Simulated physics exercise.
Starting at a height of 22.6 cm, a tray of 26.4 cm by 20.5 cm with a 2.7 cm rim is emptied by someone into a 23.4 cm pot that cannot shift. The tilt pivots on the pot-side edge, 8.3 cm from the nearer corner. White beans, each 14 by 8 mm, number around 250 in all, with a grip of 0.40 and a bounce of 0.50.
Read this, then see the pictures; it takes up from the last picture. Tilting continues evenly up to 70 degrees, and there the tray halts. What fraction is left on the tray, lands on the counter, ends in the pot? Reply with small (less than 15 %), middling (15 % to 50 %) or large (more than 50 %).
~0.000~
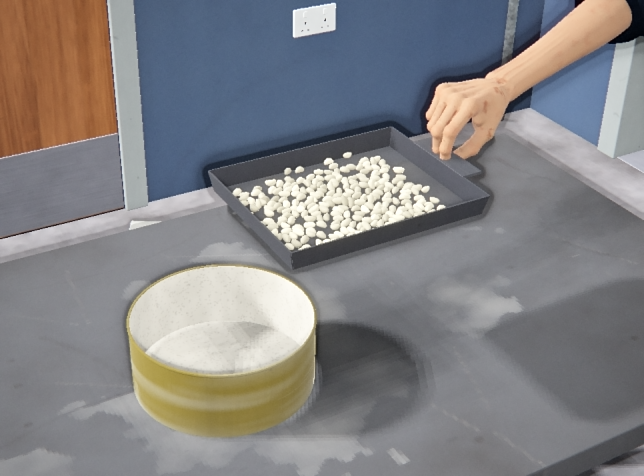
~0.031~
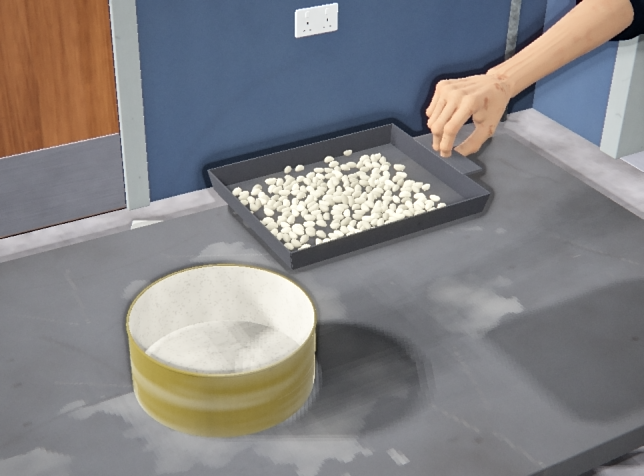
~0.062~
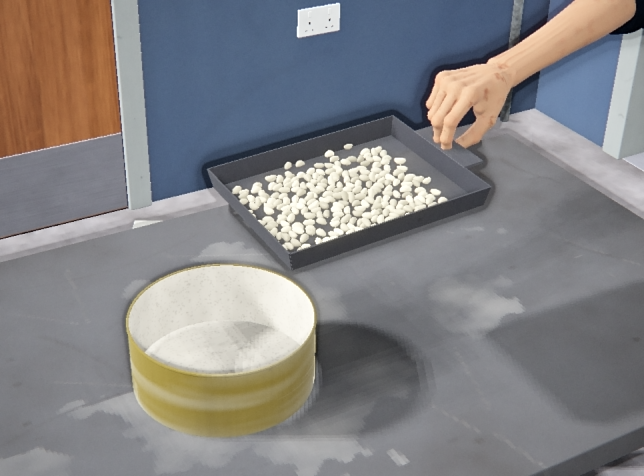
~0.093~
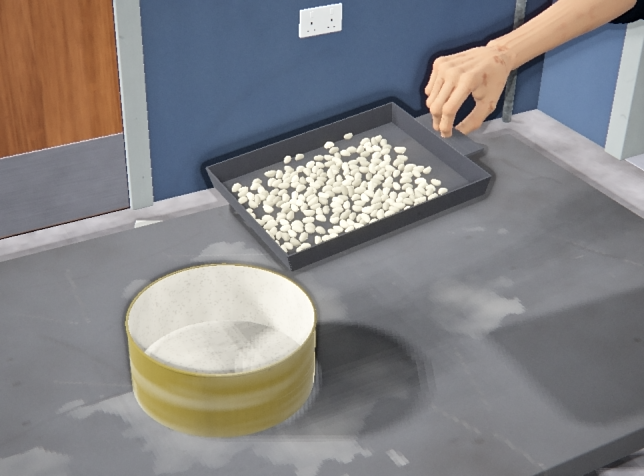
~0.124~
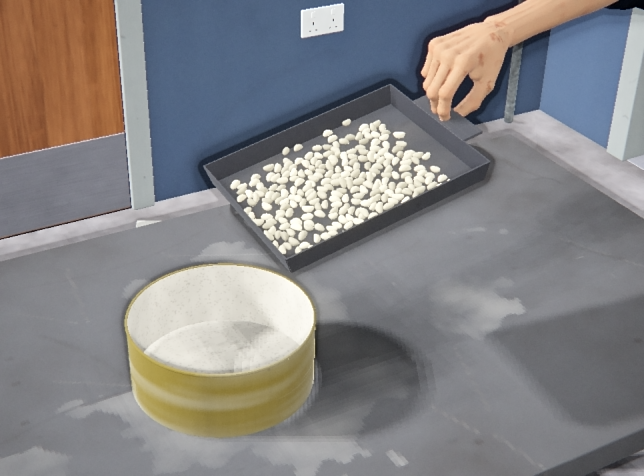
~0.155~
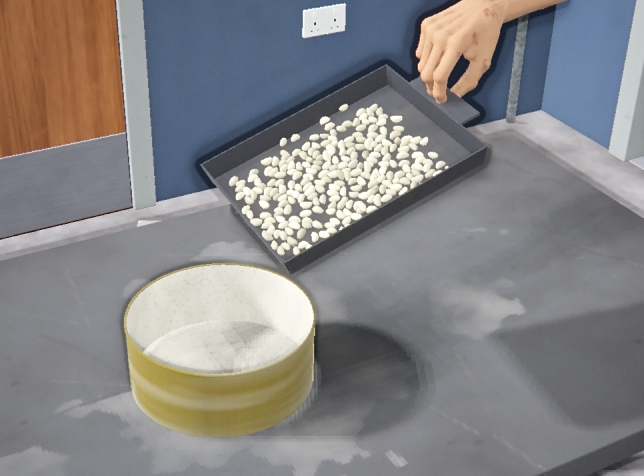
Left on the tray - middling, counter - middling, pot - middling.
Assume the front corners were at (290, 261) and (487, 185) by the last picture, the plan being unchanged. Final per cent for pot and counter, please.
That works out as pot 5 and counter 65.
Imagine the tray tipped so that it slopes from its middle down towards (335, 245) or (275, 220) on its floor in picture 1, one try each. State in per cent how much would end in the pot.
The share comes to about 5 in a hundred, then about 40 in a hundred.
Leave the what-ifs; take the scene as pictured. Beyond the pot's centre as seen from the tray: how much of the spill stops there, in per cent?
That works out to about 90 percent.
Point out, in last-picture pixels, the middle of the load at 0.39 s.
Load centre, approx.: (286, 187) px.
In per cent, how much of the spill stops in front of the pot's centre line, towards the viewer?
I'd put it at around 100 per cent.
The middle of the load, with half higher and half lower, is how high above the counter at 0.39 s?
Roughly 30 centimetres, more or less.
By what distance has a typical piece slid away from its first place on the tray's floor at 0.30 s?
Displacement on the tray: Roughly 1 cm.
Then, at 0.30 s, tilt 48 degrees; the tray holds 100 %, the pot 0 %.
After 0.39 s, tilt 65 degrees; the tray holds 100 %, the pot 0 %.
After 0.62 s, tilt 70 degrees; the tray holds 45 %, the pot 10 %.
At rest (2.0 s), tray 35 %, counter 40 %, pot 20 %.
